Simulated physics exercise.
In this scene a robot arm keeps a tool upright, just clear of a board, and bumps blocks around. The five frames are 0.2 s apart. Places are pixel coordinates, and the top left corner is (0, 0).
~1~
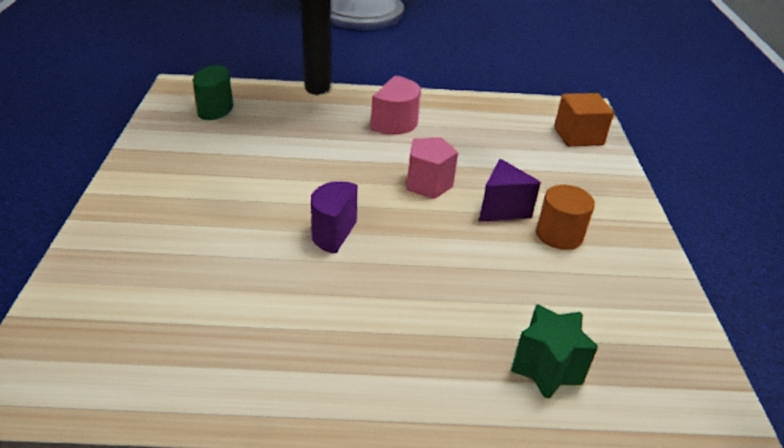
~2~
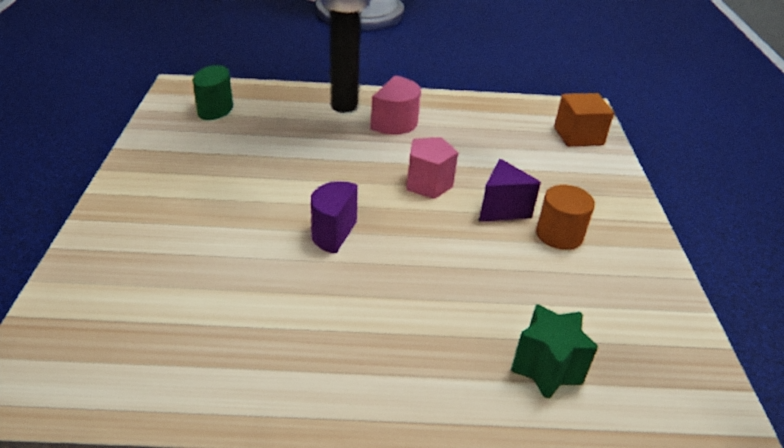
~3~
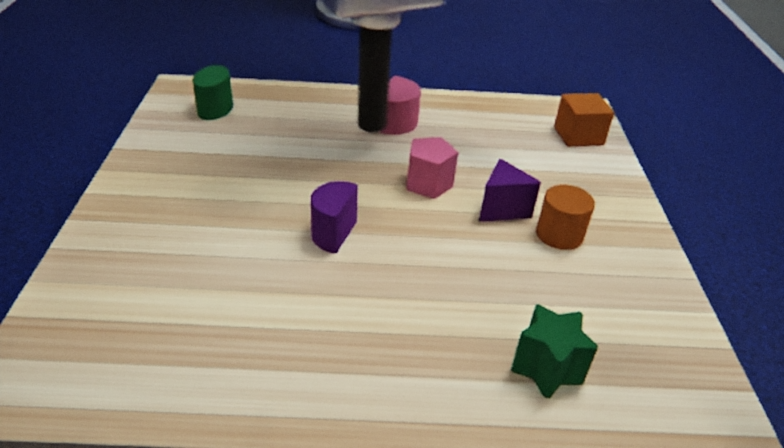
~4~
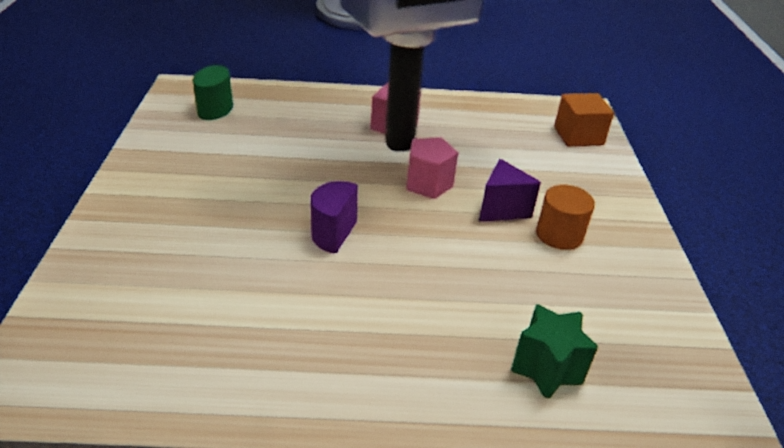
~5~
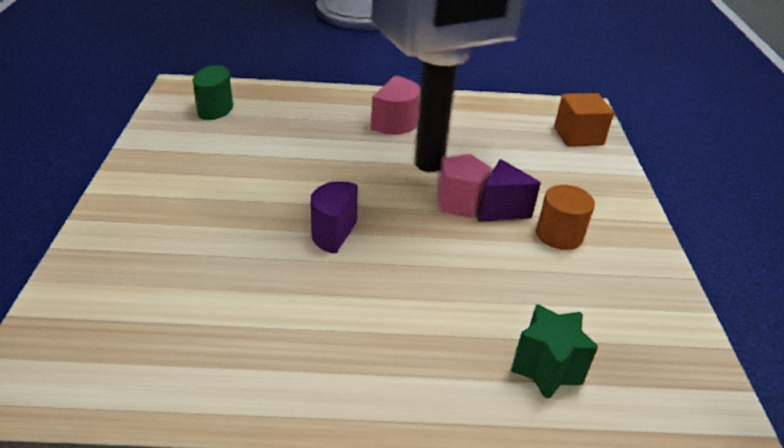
On a striped wooden board scattered with colored blocks, a black rod on a robot arm moved diagonally down to the right and nudged the pink pentagonal block slightly toward the purple three-sided one.
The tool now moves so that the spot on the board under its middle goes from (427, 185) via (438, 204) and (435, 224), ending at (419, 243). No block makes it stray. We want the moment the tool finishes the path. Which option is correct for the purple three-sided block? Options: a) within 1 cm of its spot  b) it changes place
Letter b.
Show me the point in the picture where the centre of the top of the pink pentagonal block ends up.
The middle of its upper face will lie at (484, 186).
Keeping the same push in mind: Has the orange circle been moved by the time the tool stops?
No
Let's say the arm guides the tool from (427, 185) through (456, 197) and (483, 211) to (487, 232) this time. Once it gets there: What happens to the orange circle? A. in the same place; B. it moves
B - it moves.
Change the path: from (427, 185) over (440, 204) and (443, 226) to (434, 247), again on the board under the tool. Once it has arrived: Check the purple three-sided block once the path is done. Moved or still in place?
Put simply, it goes somewhere else.
What follows on the original path. Halfway along, tool (442, 194); pink pentagonal block (485, 185), turned 45° anticlockwise; purple three-sided block (526, 178), turned 20° anticlockwise.
At the end, tool (422, 222); purple half-round block still; pink pentagonal block (484, 186), turned 50° anticlockwise; purple three-sided block (526, 179), turned 20° anticlockwise; orange circle still.
